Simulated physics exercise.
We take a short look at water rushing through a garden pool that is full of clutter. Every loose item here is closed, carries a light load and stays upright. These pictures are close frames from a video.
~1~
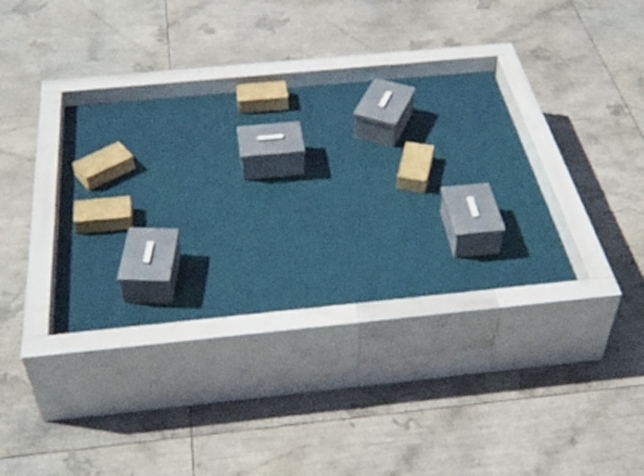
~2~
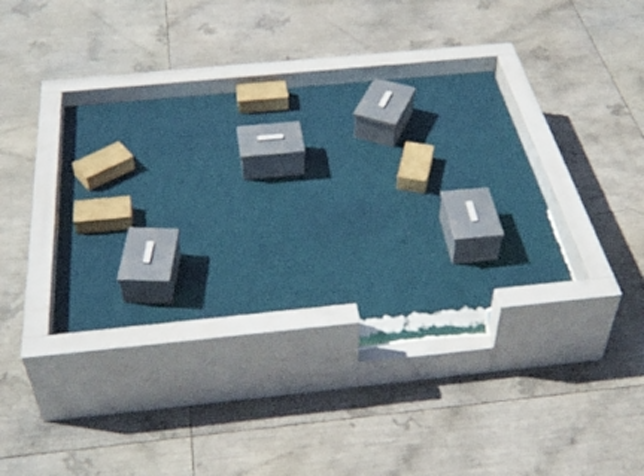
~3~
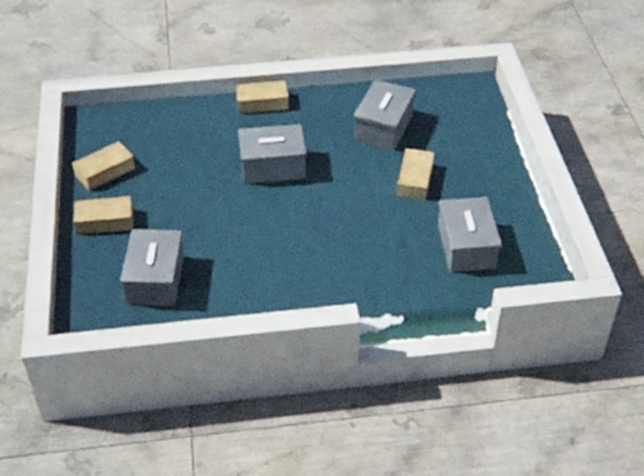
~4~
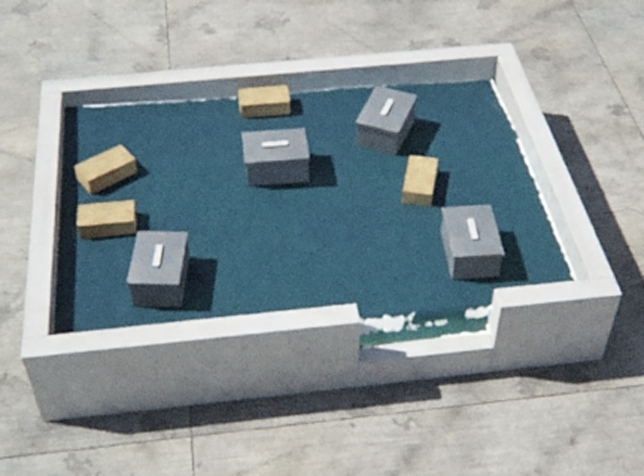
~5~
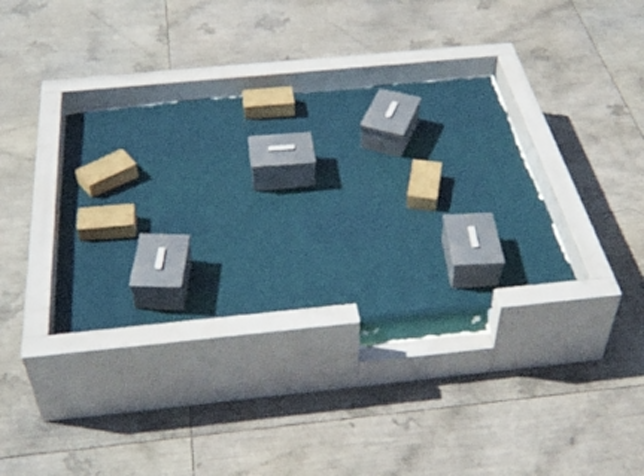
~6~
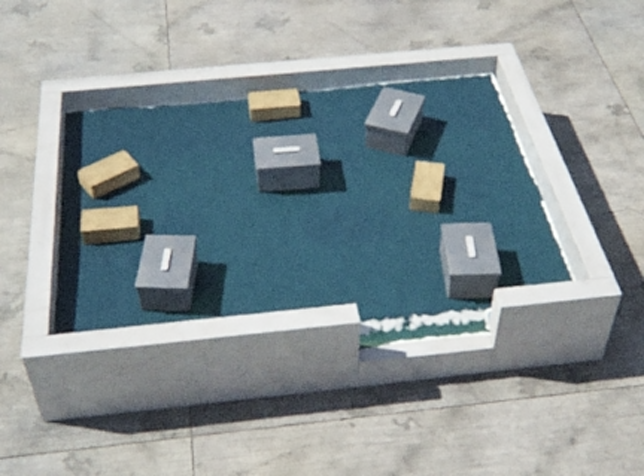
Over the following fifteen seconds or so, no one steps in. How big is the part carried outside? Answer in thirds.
Under a third.
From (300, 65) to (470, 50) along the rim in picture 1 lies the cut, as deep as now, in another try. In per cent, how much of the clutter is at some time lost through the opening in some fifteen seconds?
40 %.
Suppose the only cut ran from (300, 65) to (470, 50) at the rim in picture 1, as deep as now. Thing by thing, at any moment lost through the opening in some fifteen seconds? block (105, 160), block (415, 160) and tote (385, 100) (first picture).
Following that order: Remains behind; remains behind; escaped.
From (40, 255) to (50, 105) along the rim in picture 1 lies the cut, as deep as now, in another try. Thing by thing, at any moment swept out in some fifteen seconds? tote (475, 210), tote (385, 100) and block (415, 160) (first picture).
Lab note - object 1: Retained; object 2: Retained; object 3: Retained.
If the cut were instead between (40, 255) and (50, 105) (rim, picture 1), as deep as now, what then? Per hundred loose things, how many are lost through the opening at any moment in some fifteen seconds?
Around 50 per cent.
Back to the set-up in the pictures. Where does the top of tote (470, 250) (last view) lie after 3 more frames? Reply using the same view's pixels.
It should be near (449, 262).
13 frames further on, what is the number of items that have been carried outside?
0 in all.
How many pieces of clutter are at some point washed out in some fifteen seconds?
Exactly 0.
A moment on, 0 of 8 are out; 8 afloat.
Next, 0 of 8 are out; 8 afloat.
Later, 0 of 8 are out; 8 afloat.
In the end, 0 of 8 are out; 8 afloat.
